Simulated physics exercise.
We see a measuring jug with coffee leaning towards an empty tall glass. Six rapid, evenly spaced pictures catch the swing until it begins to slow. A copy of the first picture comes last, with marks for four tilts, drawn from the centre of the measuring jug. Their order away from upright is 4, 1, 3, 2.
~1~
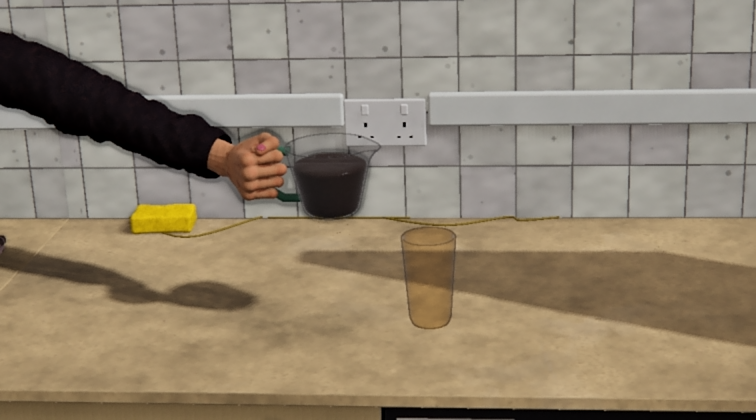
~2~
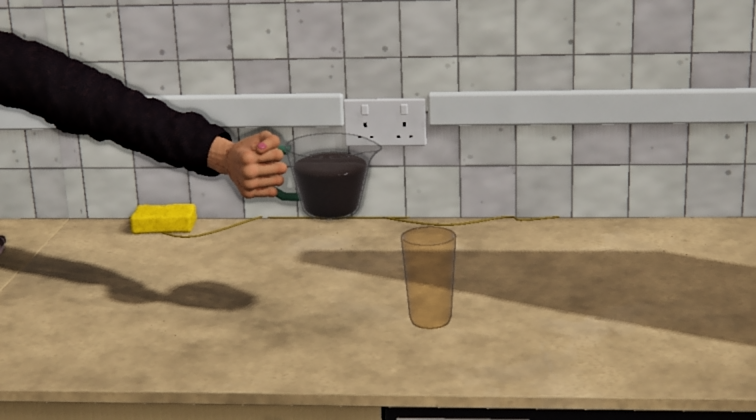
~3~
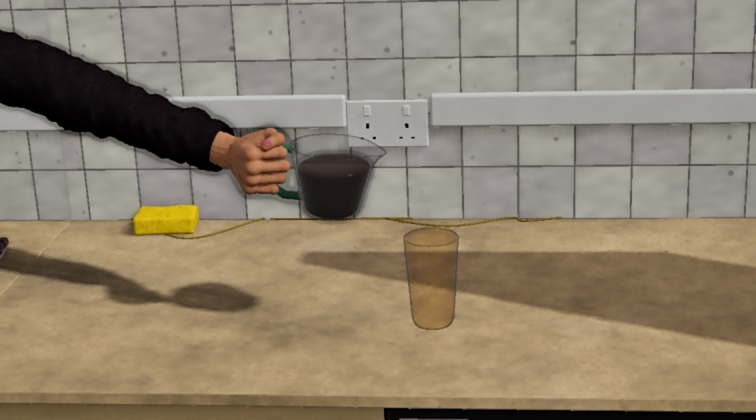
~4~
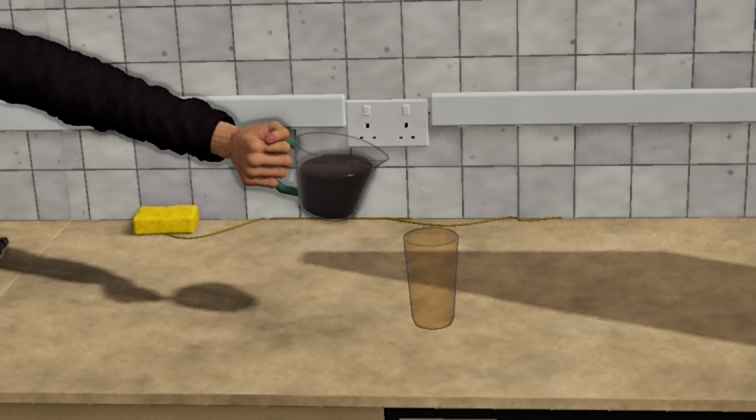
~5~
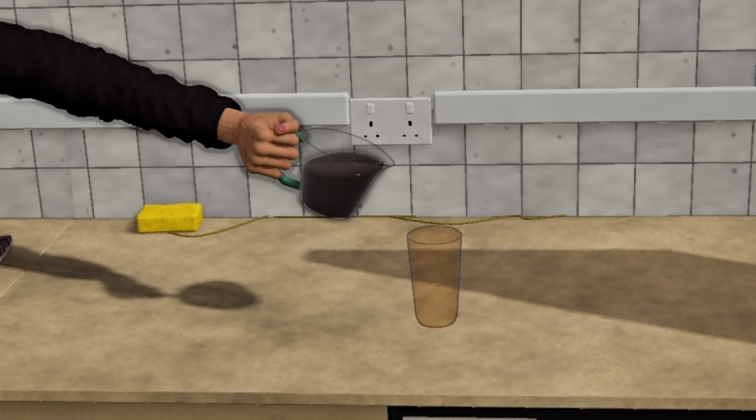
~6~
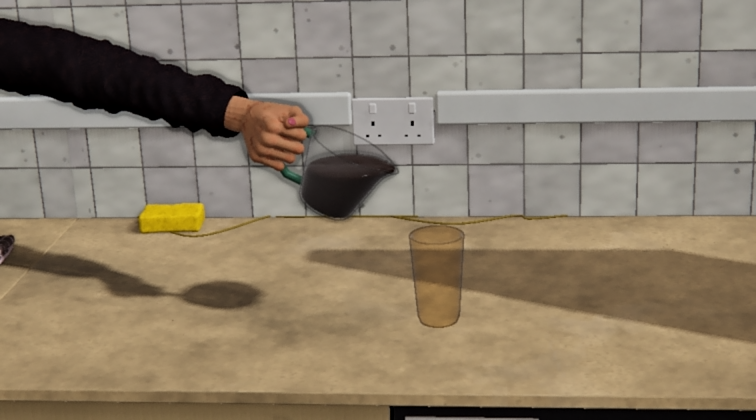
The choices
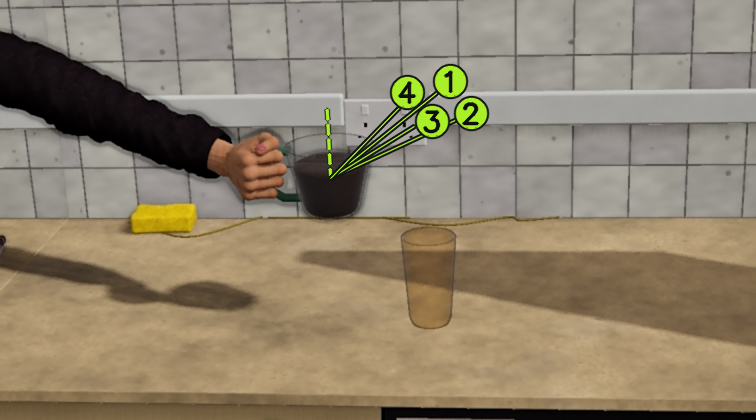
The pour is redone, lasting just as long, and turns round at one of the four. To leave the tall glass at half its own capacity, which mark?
1 is best.
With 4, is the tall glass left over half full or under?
Under half.
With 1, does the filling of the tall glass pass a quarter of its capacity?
Yes, it does.
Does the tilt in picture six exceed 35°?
No, it does not.
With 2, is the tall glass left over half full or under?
Over.
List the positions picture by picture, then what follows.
Upright, lip at (380, 147); rim of the tall glass round (428, 236); nothing has left yet.
Upright, lip at (381, 148); nothing has left yet.
Tipped about 5°, lip at (385, 153); nothing has left yet.
Tipped about 12°, lip at (388, 158); nothing has left yet.
Tipped about 19°, lip at (394, 164); nothing has left yet.
Tipped about 27°, lip at (398, 172); nothing has left yet.
On the marked copy, 1 at (437, 92); 2 at (455, 120); 3 at (414, 126); 4 at (398, 108).
For line 1, the tall glass ends with about 48 % of what it can hold.
For line 2, the tall glass ends with about 73 % of what it can hold; 6 % of the coffee is spilt.
For line 3, the tall glass ends with about 64 % of what it can hold.
For line 4, the tall glass ends with about 34 % of what it can hold.
